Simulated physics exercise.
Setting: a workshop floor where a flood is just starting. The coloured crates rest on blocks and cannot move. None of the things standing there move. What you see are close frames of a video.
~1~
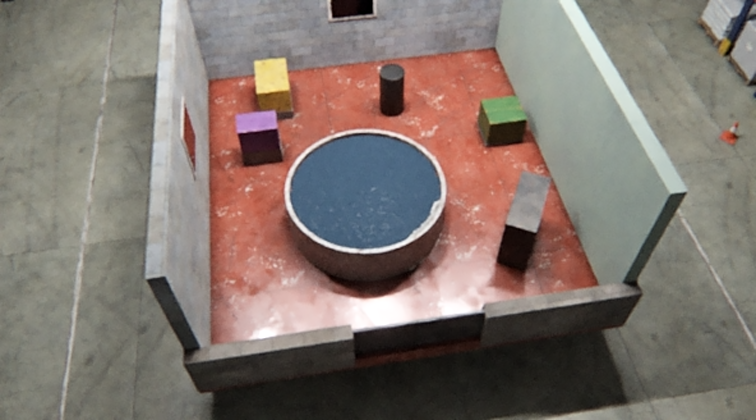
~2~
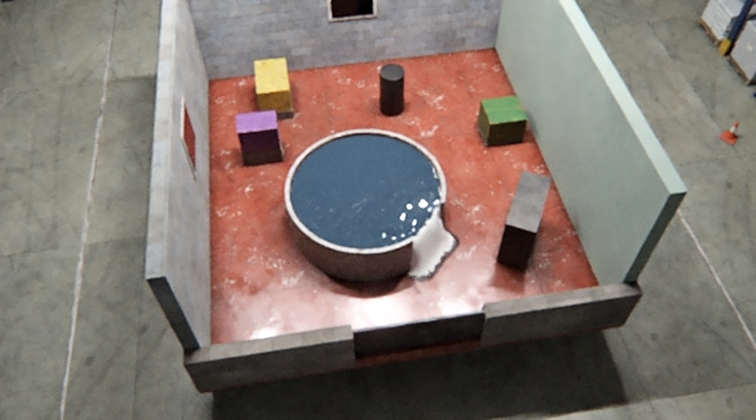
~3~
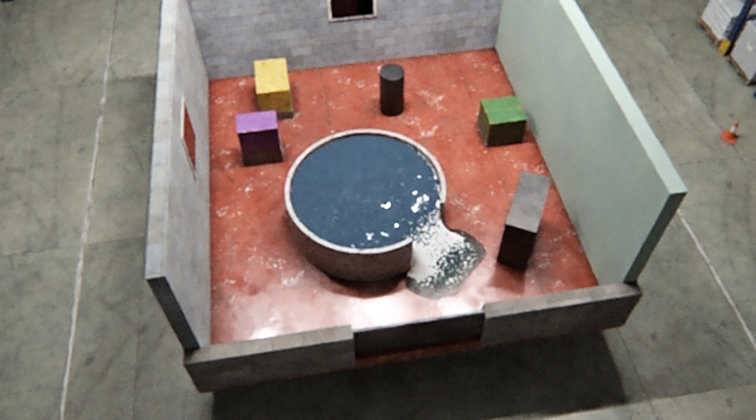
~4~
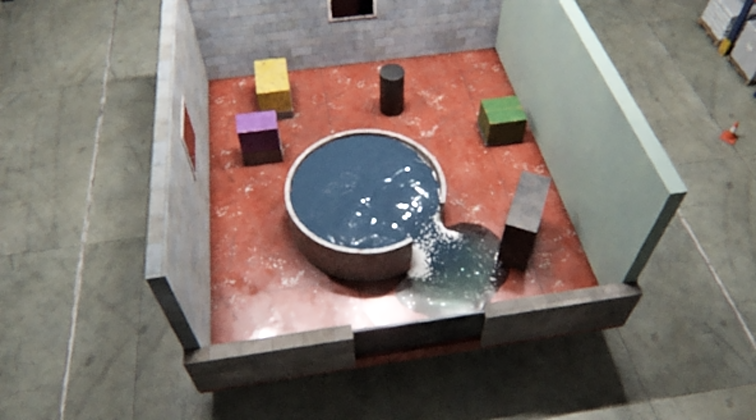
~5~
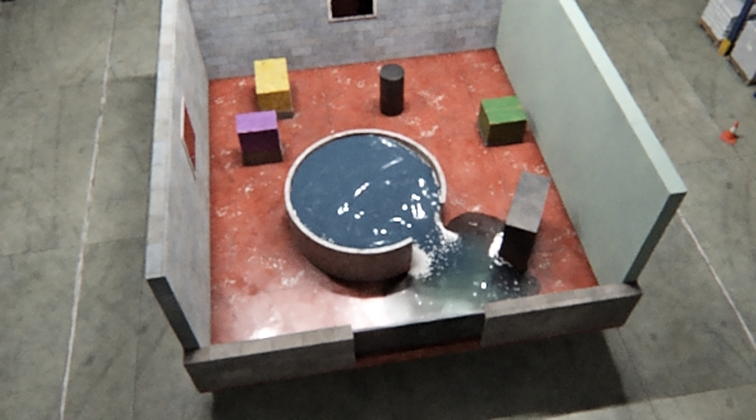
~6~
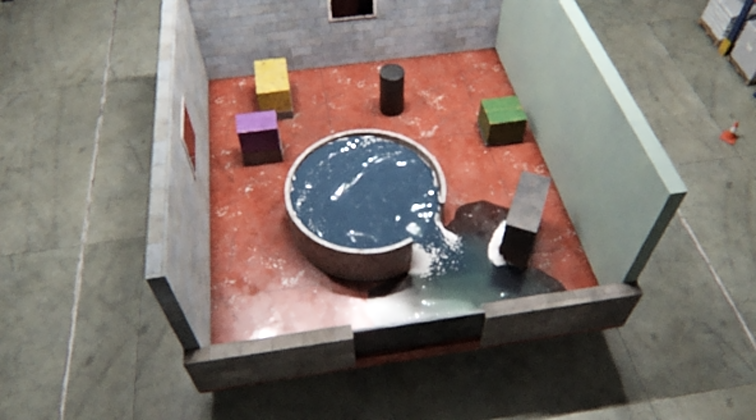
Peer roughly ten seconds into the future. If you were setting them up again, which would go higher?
Outcome: The yellow crate is left dry; the green crate is left wet; the purple crate is left dry.
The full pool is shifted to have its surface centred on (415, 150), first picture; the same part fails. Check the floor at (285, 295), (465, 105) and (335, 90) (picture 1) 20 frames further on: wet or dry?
Taking the three spots in order: Swamped, swamped, bare.
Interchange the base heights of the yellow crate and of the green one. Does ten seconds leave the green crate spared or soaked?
Green: Flooded.
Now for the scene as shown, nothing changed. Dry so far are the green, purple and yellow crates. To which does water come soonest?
The green-painted one.
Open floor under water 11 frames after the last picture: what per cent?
Near 35 in a hundred.
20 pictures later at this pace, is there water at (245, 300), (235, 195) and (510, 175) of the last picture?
First inundated, second spared, third inundated.
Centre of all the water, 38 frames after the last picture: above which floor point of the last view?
At roughly (412, 209).
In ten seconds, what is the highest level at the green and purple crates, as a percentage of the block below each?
Some 480 and 50 % respectively.
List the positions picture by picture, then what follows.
Still water in the round tank at (366, 190), in the first picture.
The front is at (417, 277), out from the gap at (428, 242), in the second picture.
Water pours out at (428, 243) and has run to (480, 249), in the third picture.
The front is at (501, 280), out from the gap at (428, 244), in the fourth picture.
Water pours out at (428, 243) and has run to a hidden place, in the fifth picture.
The front is at a hidden place, out from the gap at (428, 243), in the sixth picture.
A moment on, water covers 20 % of the floor; the yellow crate not reached, the green crate not reached, the purple crate not reached.
Next, water covers 35 % of the floor; the yellow crate not reached, the green crate water round its plinth, the purple crate not reached.
Then, water covers 55 % of the floor; the yellow crate not reached, the green crate water round its plinth, the purple crate not reached.
Later, water covers 90 % of the floor; the yellow crate water round its plinth, the green crate water round its plinth, the purple crate water round its plinth.
In the end, water covers 100 % of the floor; the yellow crate stayed above the water, the green crate was topped, the purple crate stayed above the water.
